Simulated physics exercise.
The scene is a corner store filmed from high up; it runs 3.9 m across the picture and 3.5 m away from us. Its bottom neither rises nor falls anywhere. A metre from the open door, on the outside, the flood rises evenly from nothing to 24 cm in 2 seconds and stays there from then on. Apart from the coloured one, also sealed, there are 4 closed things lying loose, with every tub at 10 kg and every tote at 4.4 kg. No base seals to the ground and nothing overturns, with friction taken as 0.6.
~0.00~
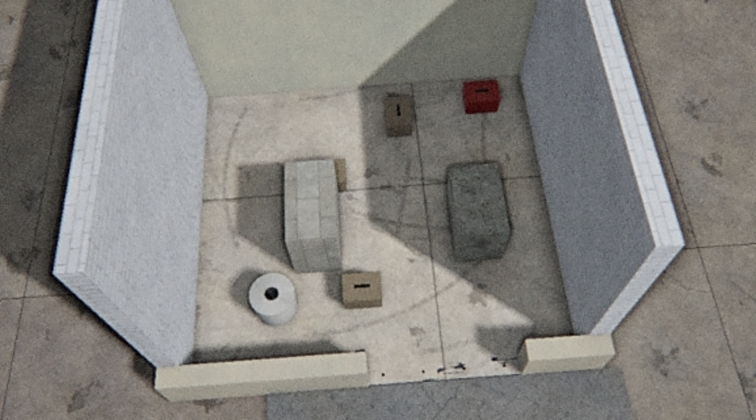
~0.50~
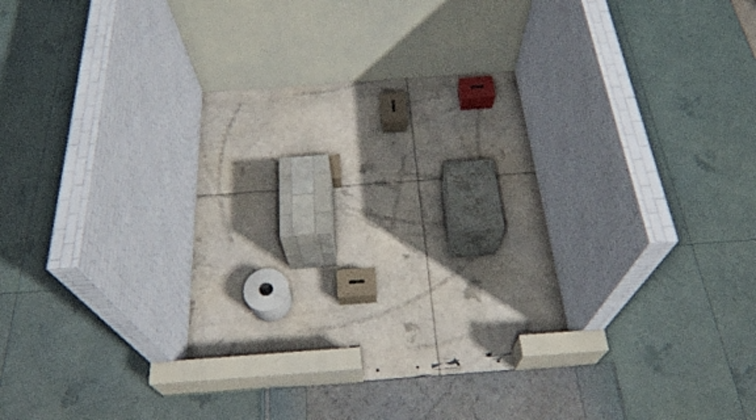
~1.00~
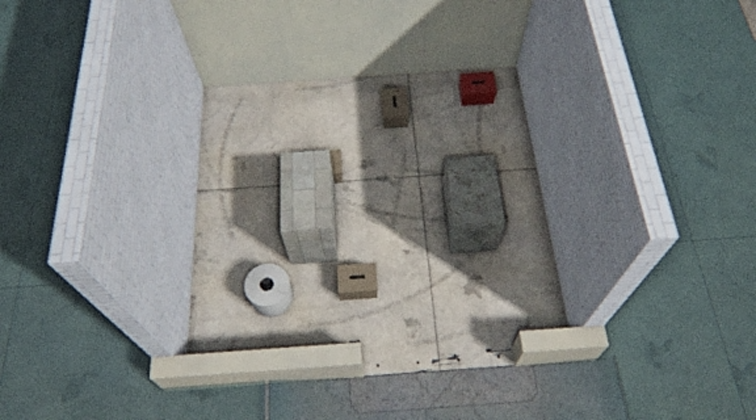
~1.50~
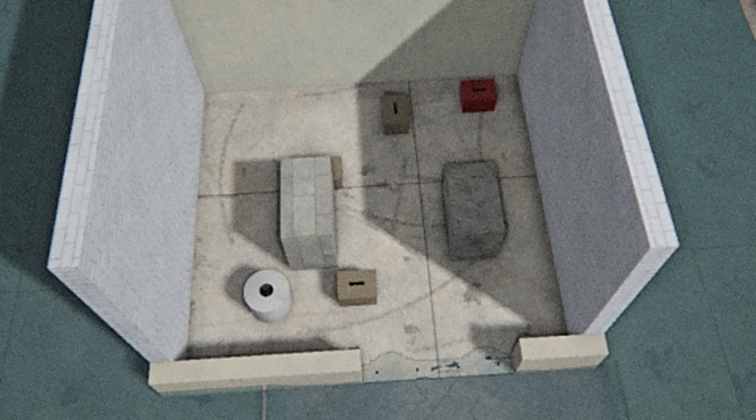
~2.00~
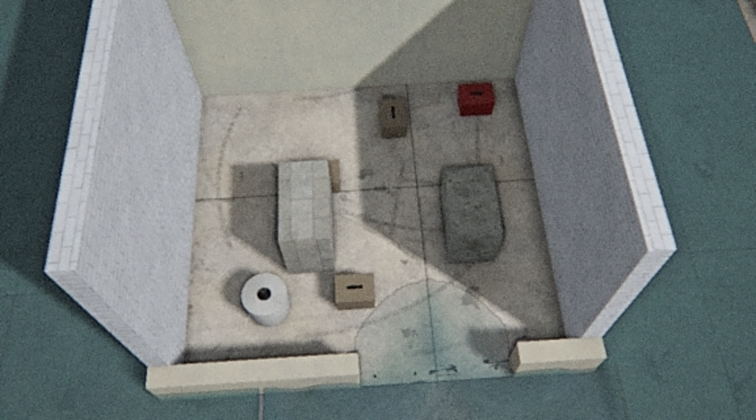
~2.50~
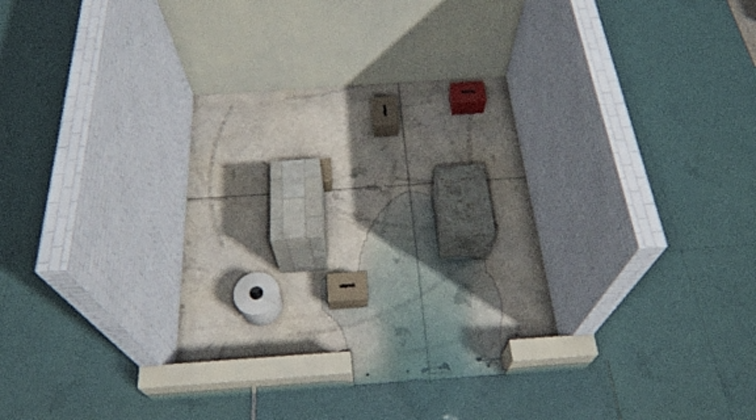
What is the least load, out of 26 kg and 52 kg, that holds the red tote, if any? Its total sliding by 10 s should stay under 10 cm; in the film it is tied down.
Both are sufficient.
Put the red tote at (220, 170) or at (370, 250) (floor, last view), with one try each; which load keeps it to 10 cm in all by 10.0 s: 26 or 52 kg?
Note, in order: Heavier only OK; heavier only OK.
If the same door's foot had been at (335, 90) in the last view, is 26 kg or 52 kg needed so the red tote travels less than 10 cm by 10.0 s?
Lab note: Lower mass sufficient.
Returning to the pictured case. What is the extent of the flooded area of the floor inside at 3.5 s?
I'd put it close to 6.5 m2.
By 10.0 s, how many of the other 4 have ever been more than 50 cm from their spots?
4.
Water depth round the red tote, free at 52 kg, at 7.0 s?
Around 14 cm.
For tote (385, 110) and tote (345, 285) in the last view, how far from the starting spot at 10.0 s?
The first is 50 cm from its start, the second 50 cm.
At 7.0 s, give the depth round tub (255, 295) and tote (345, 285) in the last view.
Some 5 cm at the first, some 3 cm at the second.
After 3.5 s the red tote would be 0 cm from its start with 26 kg and 0 cm from its start with 52 kg; 0 cm of water round it then.
After 4.5 s the red tote would be 0 cm from its start with 26 kg and 0 cm from its start with 52 kg; 7 cm of water round it then.
After 7.0 s the red tote would be 0 cm from its start with 26 kg and 0 cm from its start with 52 kg; 14 cm of water round it then.
After 10.0 s the red tote would be 0 cm from its start with 26 kg and 0 cm from its start with 52 kg; 15 cm of water round it then.
